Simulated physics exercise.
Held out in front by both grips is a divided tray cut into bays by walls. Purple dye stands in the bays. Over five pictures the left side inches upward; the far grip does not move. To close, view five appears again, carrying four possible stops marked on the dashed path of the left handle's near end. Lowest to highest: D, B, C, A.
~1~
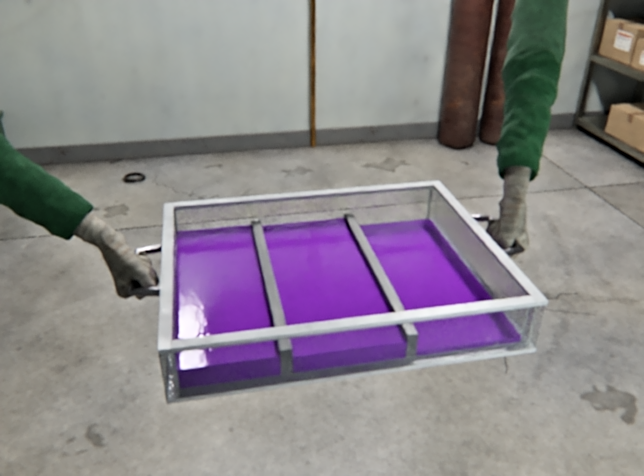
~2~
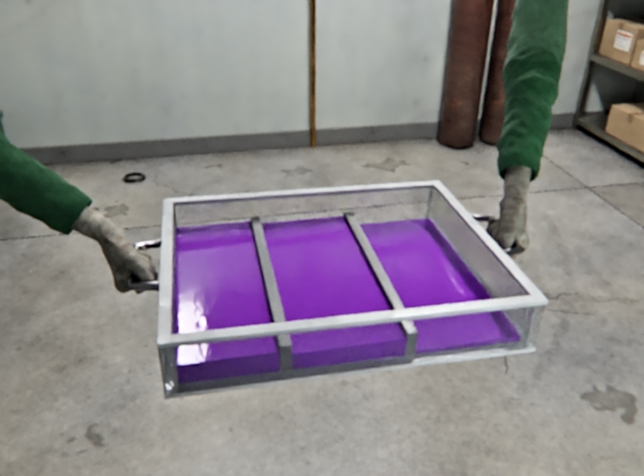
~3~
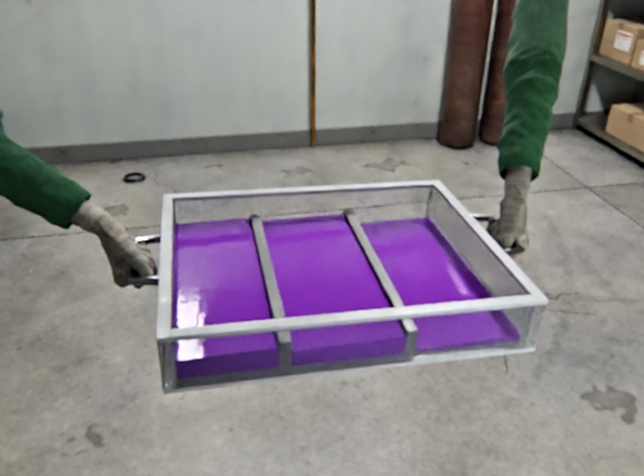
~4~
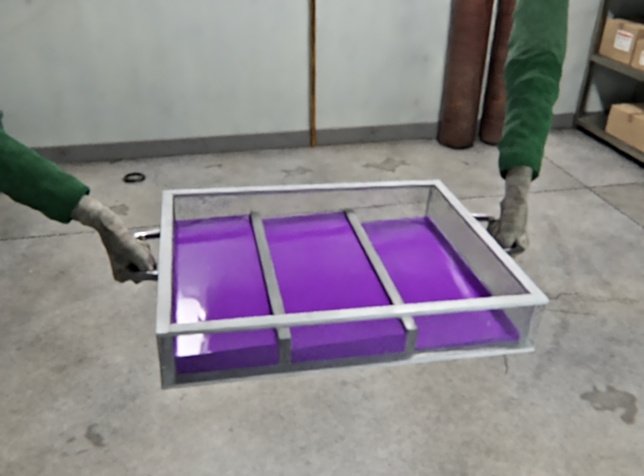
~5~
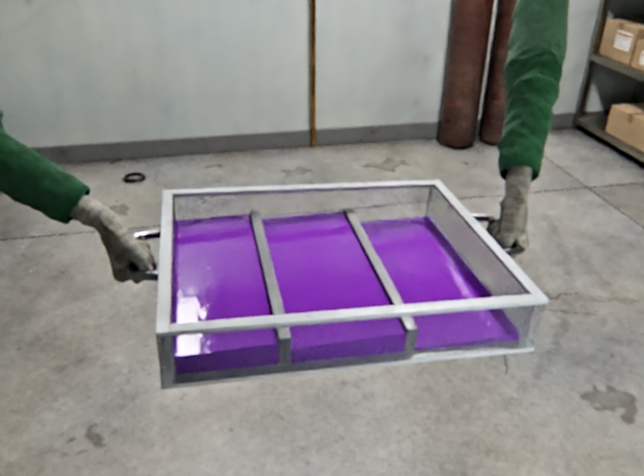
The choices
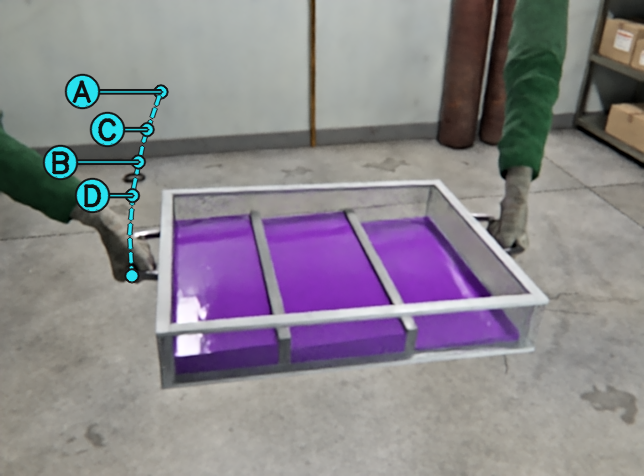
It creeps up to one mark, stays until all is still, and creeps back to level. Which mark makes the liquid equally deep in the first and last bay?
Go for D.
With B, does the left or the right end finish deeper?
The right one.
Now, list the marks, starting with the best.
Best to worst: D, B, C, A.
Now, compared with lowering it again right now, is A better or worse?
Mark A is worse.
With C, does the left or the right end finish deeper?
The right end bay.
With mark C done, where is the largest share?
The right bay.
In cyan, A at (160, 91); B at (138, 162); C at (147, 129); D at (132, 195).
Choosing A, the right end bay stands much deeper than the other; about 11 % goes over the rim.
Choosing B, the right end bay stands much deeper than the other; nothing spills.
Choosing C, the right end bay stands much deeper than the other; nothing spills.
Choosing D, the two end bays stand about equally deep; nothing spills.
